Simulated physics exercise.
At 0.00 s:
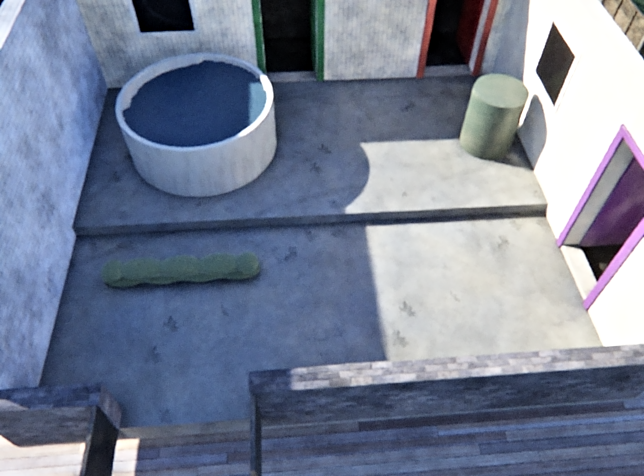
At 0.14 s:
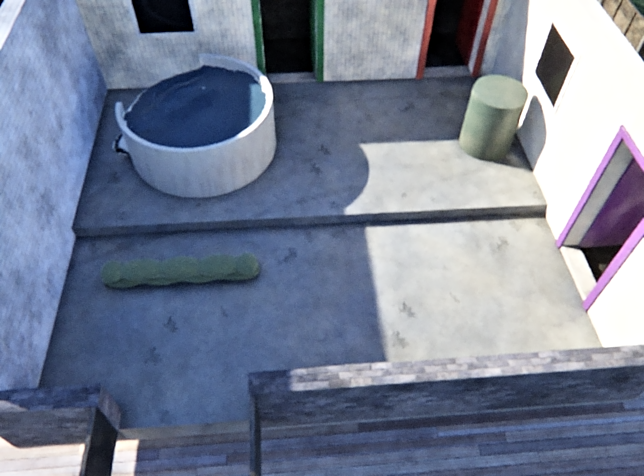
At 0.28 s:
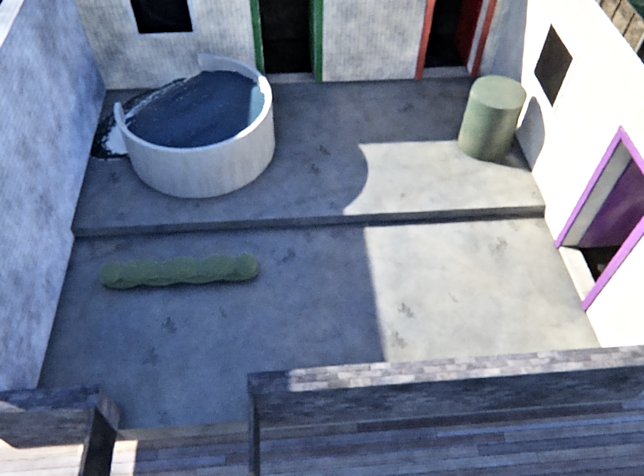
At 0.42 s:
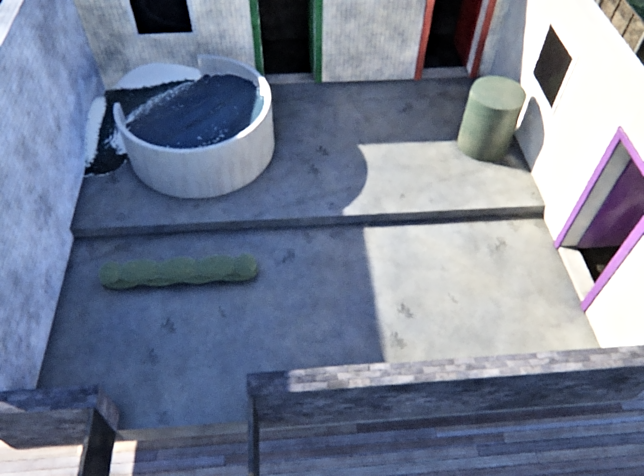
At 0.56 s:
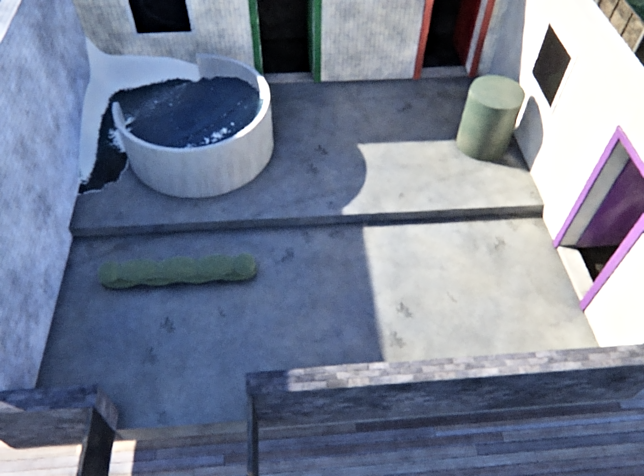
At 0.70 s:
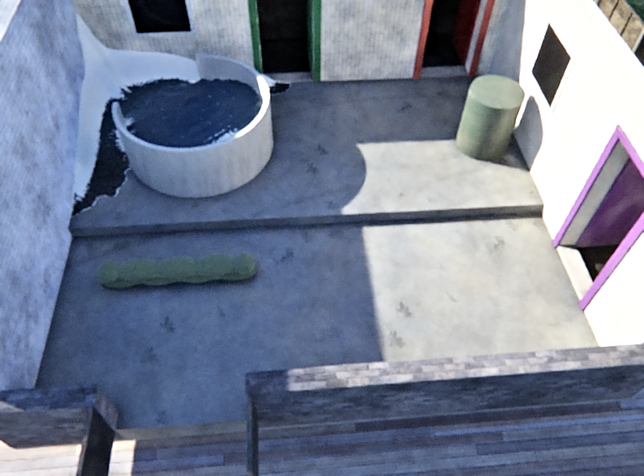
A round tank full of water stood in a walled yard, then part of its left side was gone and dark water poured out, splashed up against the left wall and spread around the tank.
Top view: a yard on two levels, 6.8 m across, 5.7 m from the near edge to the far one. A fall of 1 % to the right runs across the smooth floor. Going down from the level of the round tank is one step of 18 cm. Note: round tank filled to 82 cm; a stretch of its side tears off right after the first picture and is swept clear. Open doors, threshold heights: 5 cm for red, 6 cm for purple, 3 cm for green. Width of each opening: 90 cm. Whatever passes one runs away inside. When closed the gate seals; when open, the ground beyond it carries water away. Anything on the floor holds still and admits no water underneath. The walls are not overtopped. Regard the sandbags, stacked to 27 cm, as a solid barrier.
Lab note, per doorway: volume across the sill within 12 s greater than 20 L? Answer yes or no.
Red door: Yes; purple door: Yes; green door: Yes.
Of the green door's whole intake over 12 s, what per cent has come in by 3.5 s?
About 50%.
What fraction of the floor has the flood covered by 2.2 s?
I'd say around 35 %.
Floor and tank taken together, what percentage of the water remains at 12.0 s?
Some 84 out of every hundred parts.
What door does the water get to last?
It is the purple one.
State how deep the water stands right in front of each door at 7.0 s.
Depths in cm: Red 11, purple 13, green 4.
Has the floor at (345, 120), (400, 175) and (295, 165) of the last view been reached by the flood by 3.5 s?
Going through the three points: Awash, then awash, then not yet touched.
After 1.4 s water covers 20 % of the floor and is deepest (64 cm) near (103, 99); red door not reached, purple door not reached, green door 4 cm at the sill, 1 L in.
After 2.2 s water covers 35 % of the floor and is deepest (42 cm) near (126, 140); red door 1 cm at the sill, 0 L in, purple door not reached, green door 9 cm at the sill, 6 L in.
After 3.5 s water covers 60 % of the floor and is deepest (30 cm) near (177, 103); red door 3 cm at the sill, 0 L in, purple door not reached, green door 6 cm at the sill, 19 L in.
After 7.0 s water covers 85 % of the floor and is deepest (18 cm) near (36, 384); red door 11 cm at the sill, 37 L in, purple door 13 cm at the sill, 47 L in, green door 4 cm at the sill, 32 L in.
After 12.0 s water covers 85 % of the floor and is deepest (15 cm) near (279, 237); red door 7 cm at the sill, 81 L in, purple door 12 cm at the sill, 182 L in, green door 3 cm at the sill, 36 L in.
